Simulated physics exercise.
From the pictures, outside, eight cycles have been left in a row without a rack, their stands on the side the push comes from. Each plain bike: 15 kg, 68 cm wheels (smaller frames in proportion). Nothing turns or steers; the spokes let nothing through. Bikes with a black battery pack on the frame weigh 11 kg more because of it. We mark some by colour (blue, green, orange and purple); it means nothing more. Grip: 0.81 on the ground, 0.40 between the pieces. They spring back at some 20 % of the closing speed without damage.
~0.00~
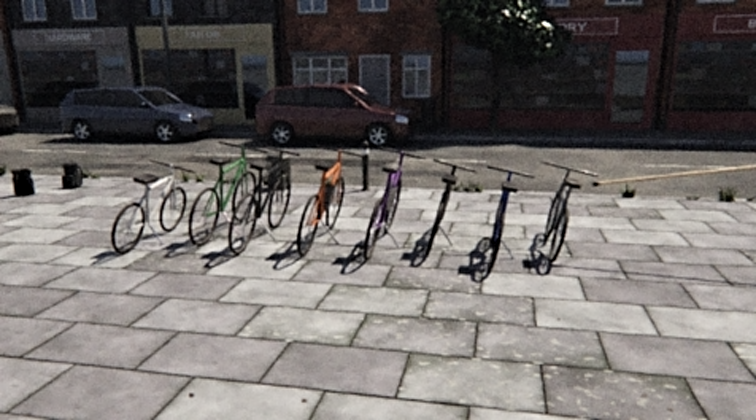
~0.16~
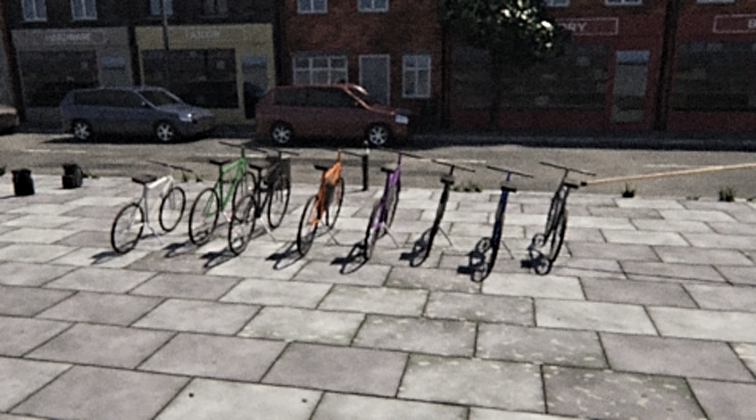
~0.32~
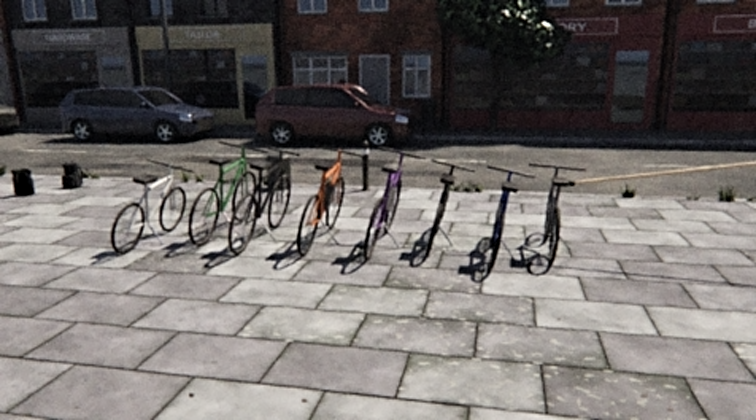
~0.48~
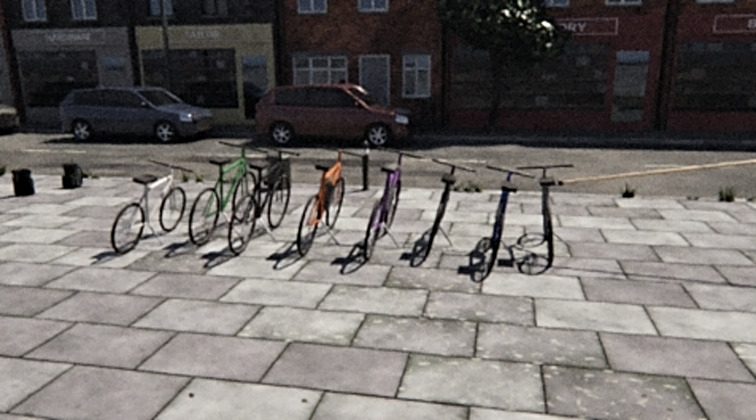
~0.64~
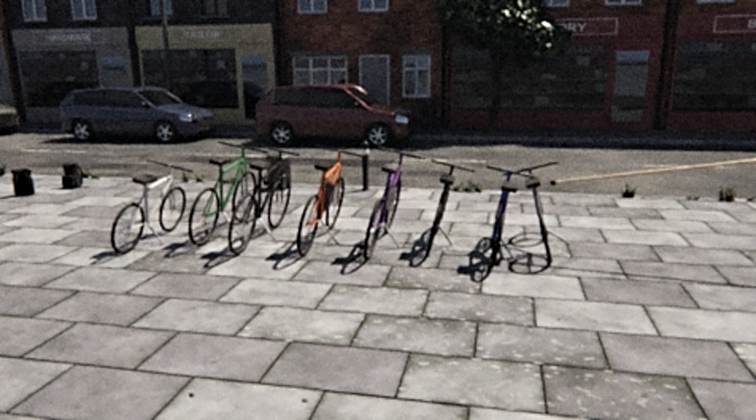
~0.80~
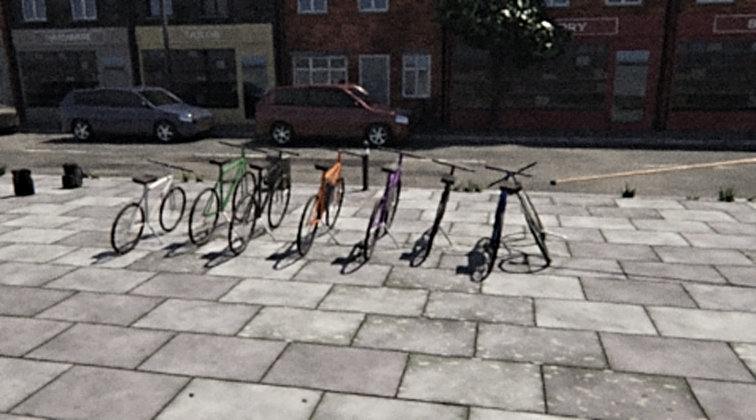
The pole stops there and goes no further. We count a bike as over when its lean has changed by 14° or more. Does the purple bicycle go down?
No.
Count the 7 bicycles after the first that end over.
Result - a count of 1.
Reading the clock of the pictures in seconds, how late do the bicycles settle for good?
I'd say around 2.0 seconds.
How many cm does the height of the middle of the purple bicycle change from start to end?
Net change: Some 0 cm lower.
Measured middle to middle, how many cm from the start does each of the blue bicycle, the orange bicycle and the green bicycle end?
So blue shifts 40 cm, orange shifts 0 cm and green shifts 0 cm.
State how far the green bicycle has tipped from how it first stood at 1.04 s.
I'd put it at roughly 0 degrees away from its starting angle.
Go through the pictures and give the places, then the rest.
In the first frame (places mark the middle of the side facing us), pole end (596, 185) 14 cm from the first bicycle; purple bicycle (372, 218); blue bicycle (501, 232); green bicycle (192, 206); the rest undisturbed.
The second frame shows pole end (585, 184) 29 mm from the first bicycle; purple bicycle (371, 218).
The third frame shows pole end (573, 184) pushing; purple bicycle (372, 218); the rest undisturbed.
The fourth frame shows pole end (561, 183) pushing; purple bicycle (371, 218); the rest undisturbed.
The fifth frame shows pole end (554, 183) stopped; purple bicycle (371, 218); the rest undisturbed.
The sixth frame shows pole end (554, 183) stopped; purple bicycle (371, 218); blue bicycle (500, 232); orange bicycle (302, 215); the rest undisturbed.
After 1.04 s, none of the 7 other bicycles over, 1 disturbed; purple bicycle unmoved; blue bicycle leaning 12°.
After 1.26 s, 1 of the 7 other bicycles over; purple bicycle unmoved; blue bicycle leaning 20°.
After 1.60 s, 1 of the 7 other bicycles over; purple bicycle unmoved; blue bicycle leaning 35°.
After 1.82 s, 1 of the 7 other bicycles over; purple bicycle unmoved; blue bicycle leaning 46°.
At rest (2.4 s), 1 of the 7 other bicycles over; purple bicycle unmoved; blue bicycle leaning 46°; orange bicycle unmoved. Six left standing. As the last picture would show them, middles, purple bicycle near (387, 199), blue bicycle near (465, 218).
